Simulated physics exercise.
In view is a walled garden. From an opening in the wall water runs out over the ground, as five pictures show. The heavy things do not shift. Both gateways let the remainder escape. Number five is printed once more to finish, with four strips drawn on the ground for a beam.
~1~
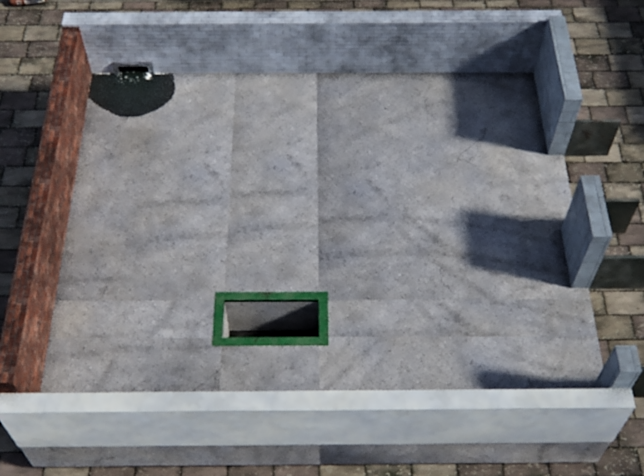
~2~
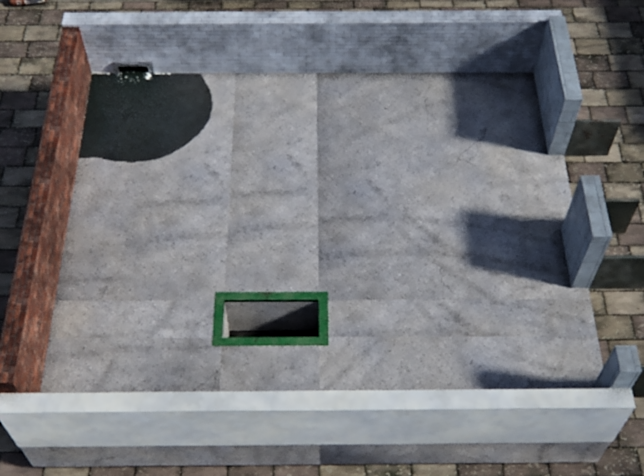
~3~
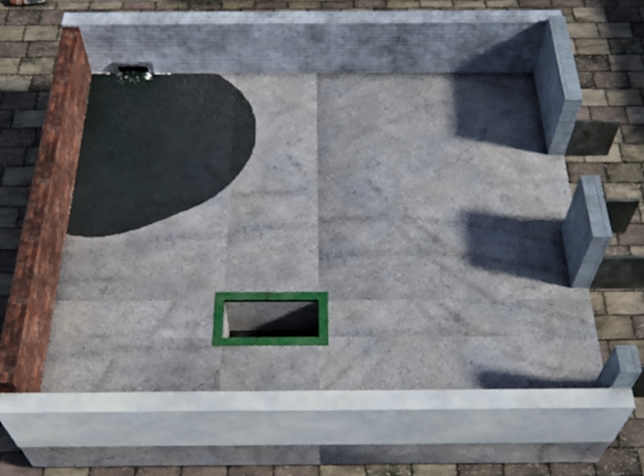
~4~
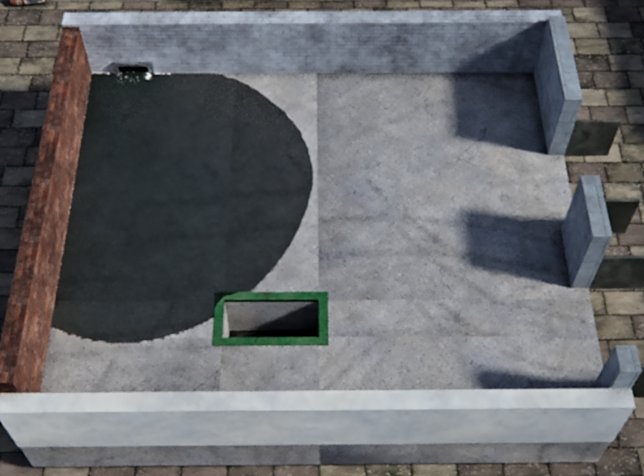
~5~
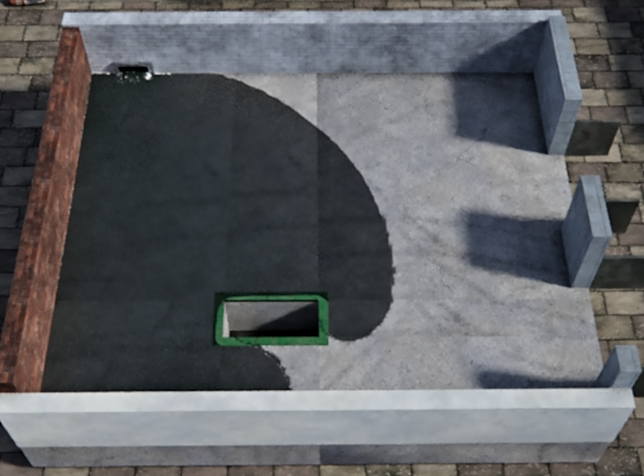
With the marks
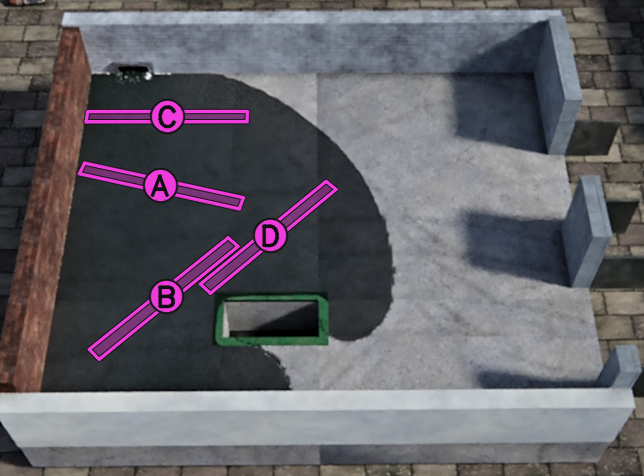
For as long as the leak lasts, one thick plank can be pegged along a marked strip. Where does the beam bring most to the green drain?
Take B.
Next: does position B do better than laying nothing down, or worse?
Worse.
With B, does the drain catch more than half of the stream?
No, it does not.
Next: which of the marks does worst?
That would be C.
On the marked copy, A from (82, 168) to (241, 203); B from (94, 354) to (233, 242); C from (86, 116) to (247, 116); D from (205, 288) to (331, 185).
For position A, about 19 % of the stream runs into the green drain, about 80 % out by the gates.
For position B, about 26 % of the stream runs into the green drain, about 72 % out by the gates.
For position C, about 7 % of the stream runs into the green drain, about 90 % out by the gates.
For position D, about 16 % of the stream runs into the green drain, about 82 % out by the gates.
